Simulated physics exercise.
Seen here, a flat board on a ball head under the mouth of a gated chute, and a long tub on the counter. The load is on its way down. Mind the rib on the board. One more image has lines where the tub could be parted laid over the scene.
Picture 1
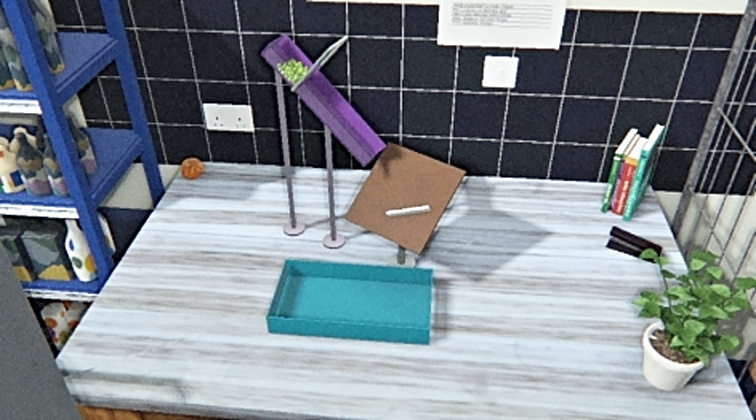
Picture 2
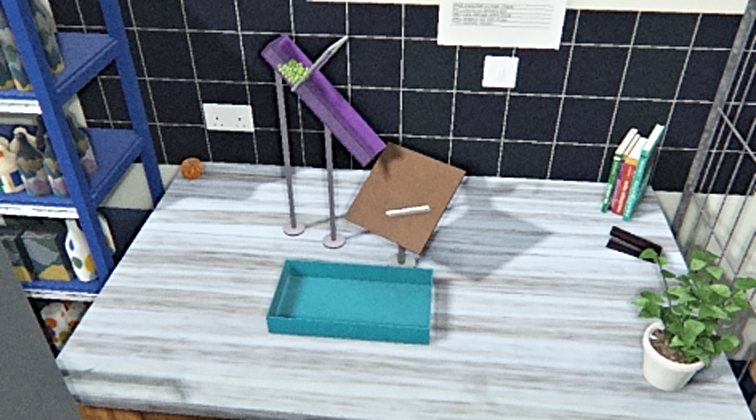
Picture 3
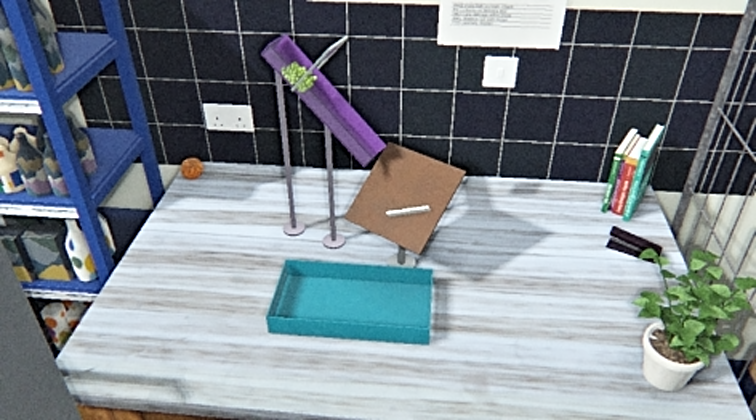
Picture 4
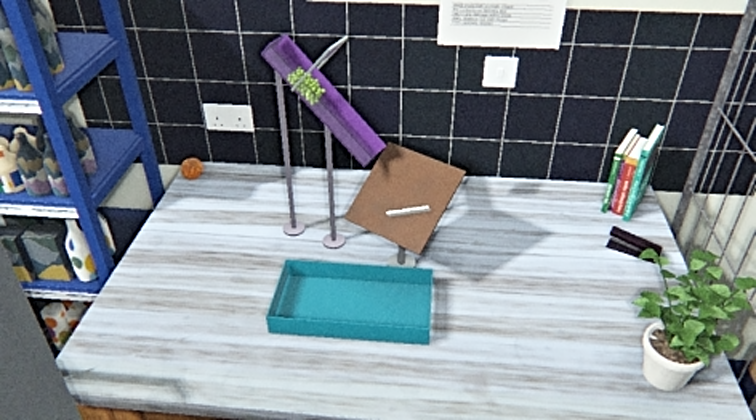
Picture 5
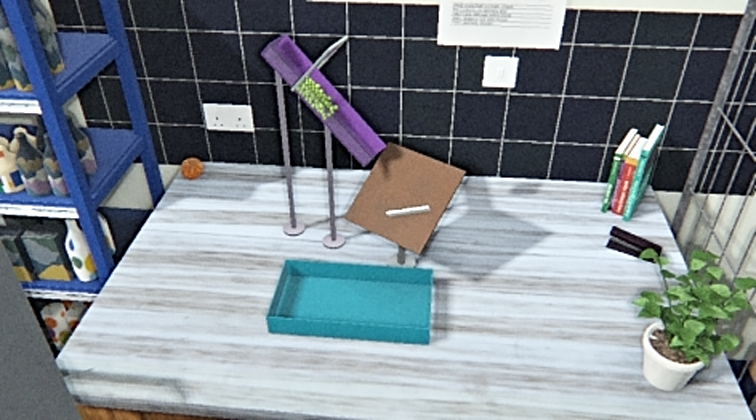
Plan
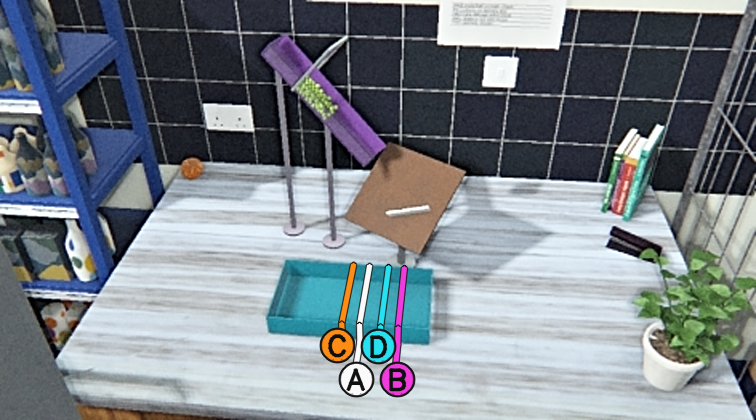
Green peas sliding slowly down a sloping purple chute above a tilted brown board and an empty teal tub on a counter.
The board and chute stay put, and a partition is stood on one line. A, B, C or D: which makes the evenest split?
Take C.
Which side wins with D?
The left side.
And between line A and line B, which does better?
Here it is line A.
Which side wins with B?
The left side.
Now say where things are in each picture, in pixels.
The first frame shows load behind the gate at (297, 73), dried peas; lip of the chute at (371, 160), sloping fairly steeply.
The second frame shows middle of the board at (403, 195), tilted fairly steeply; middle of its low edge at (380, 236); of its high edge at (426, 156).
The third frame shows front corners of the tub at (267, 317) and (430, 329), empty; front of the load at (310, 86).
The fourth frame shows middle of the load at (307, 84); its front at (317, 101), about a quarter of the way to the lip; rib from (428, 207) to (387, 213).
The fifth frame shows middle of the load at (316, 97); its front at (332, 113), about a third of the way to the lip.
On the marked copy, line A crosses the front rim at (359, 324); line B crosses the front rim at (398, 327); line C crosses the front rim at (341, 322); line D crosses the front rim at (380, 325).
Choosing A, of what is caught, most on the left of the divider, about a quarter on the right.
Choosing B, of what is caught, nearly all on the left of the divider, a small part on the right.
Choosing C, of what is caught, about a third on the left of the divider, about two thirds on the right.
Choosing D, of what is caught, most on the left of the divider, a small part on the right.
